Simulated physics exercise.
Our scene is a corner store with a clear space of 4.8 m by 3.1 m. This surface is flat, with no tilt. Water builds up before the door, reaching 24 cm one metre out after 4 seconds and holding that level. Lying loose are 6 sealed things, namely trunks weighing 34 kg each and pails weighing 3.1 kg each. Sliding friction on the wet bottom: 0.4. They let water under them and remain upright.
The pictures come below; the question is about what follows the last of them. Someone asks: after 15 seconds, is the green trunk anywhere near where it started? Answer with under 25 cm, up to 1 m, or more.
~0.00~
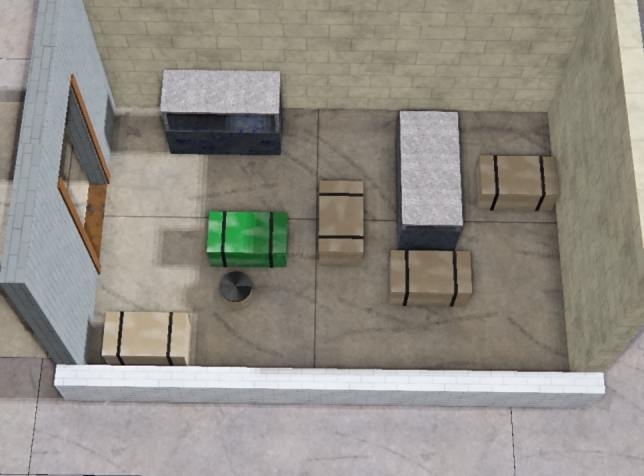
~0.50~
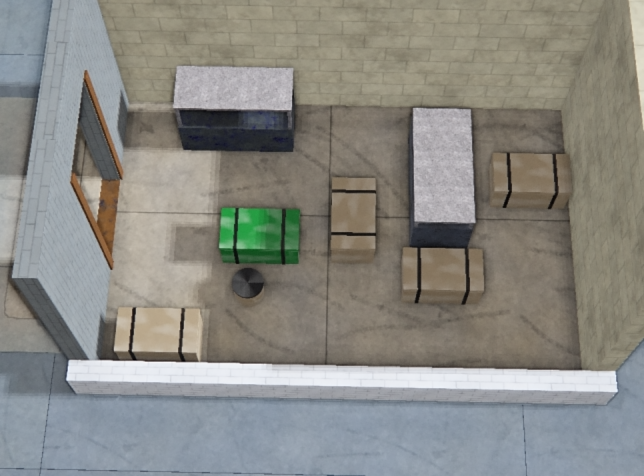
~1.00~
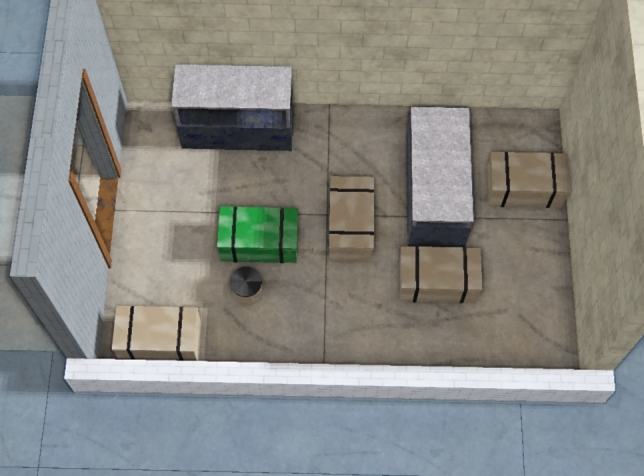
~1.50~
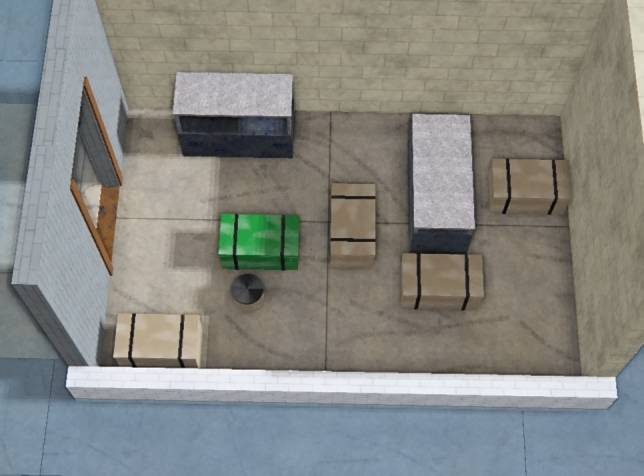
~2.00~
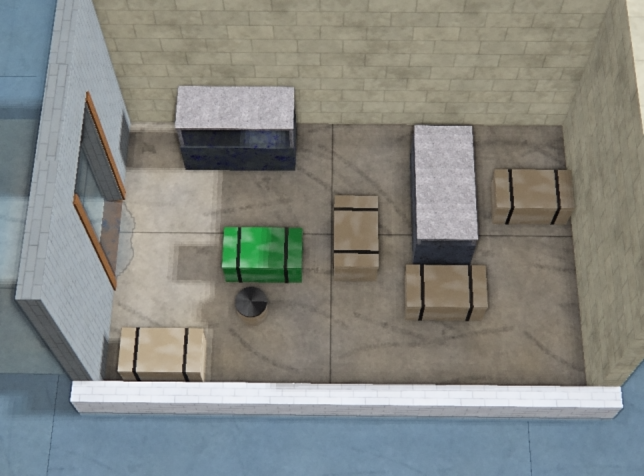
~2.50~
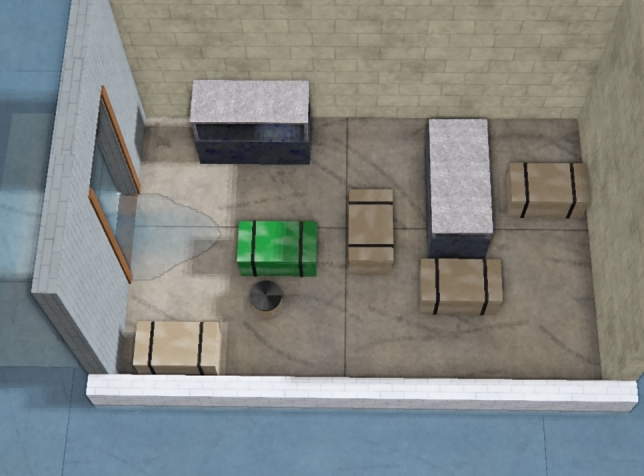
After 15 seconds the green trunk is more than 1 m from its start.
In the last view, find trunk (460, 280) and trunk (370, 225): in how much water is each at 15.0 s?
19 and 18 cm.
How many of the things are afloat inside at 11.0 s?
Count at that moment: 5.
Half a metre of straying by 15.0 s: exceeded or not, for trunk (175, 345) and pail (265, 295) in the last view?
Well, one by one it's lower, then higher.
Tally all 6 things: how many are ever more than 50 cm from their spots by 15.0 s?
5.
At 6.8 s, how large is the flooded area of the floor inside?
About 11.0 m2 is covered.
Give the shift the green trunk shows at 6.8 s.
About 20 cm by then.
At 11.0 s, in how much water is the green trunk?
About 11 cm.
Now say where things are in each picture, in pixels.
In the first frame, the green trunk at (247, 232), on the bottom; water covers 0.0 m2; 0 of 6 have shifted.
In the second frame, the green trunk at (260, 229), on the bottom; water covers 0.0 m2; 0 of 6 have shifted.
In the third frame, the green trunk at (258, 227), on the bottom; water covers 0.0 m2; 0 of 6 have shifted.
In the fourth frame, the green trunk at (259, 235), on the bottom; water covers 0.0 m2; 0 of 6 have shifted.
In the fifth frame, the green trunk at (262, 247) rests on the ground; water covers 0.1 m2; 0 of 6 have shifted.
In the sixth frame, the green trunk at (277, 241), on the bottom; 0.6 m2 under water; 0 of 6 have shifted.
After 3.5 s the green trunk is near (277, 241), 0.0 m from its start, aground; 0 afloat.
After 6.8 s the green trunk is near (301, 246), 0.2 m from its start, aground; 1 afloat.
After 11.0 s the green trunk is near (474, 353), 2.3 m from its start, afloat; 5 afloat.
After 15.0 s the green trunk is near (561, 295), 2.9 m from its start, afloat; 6 afloat.
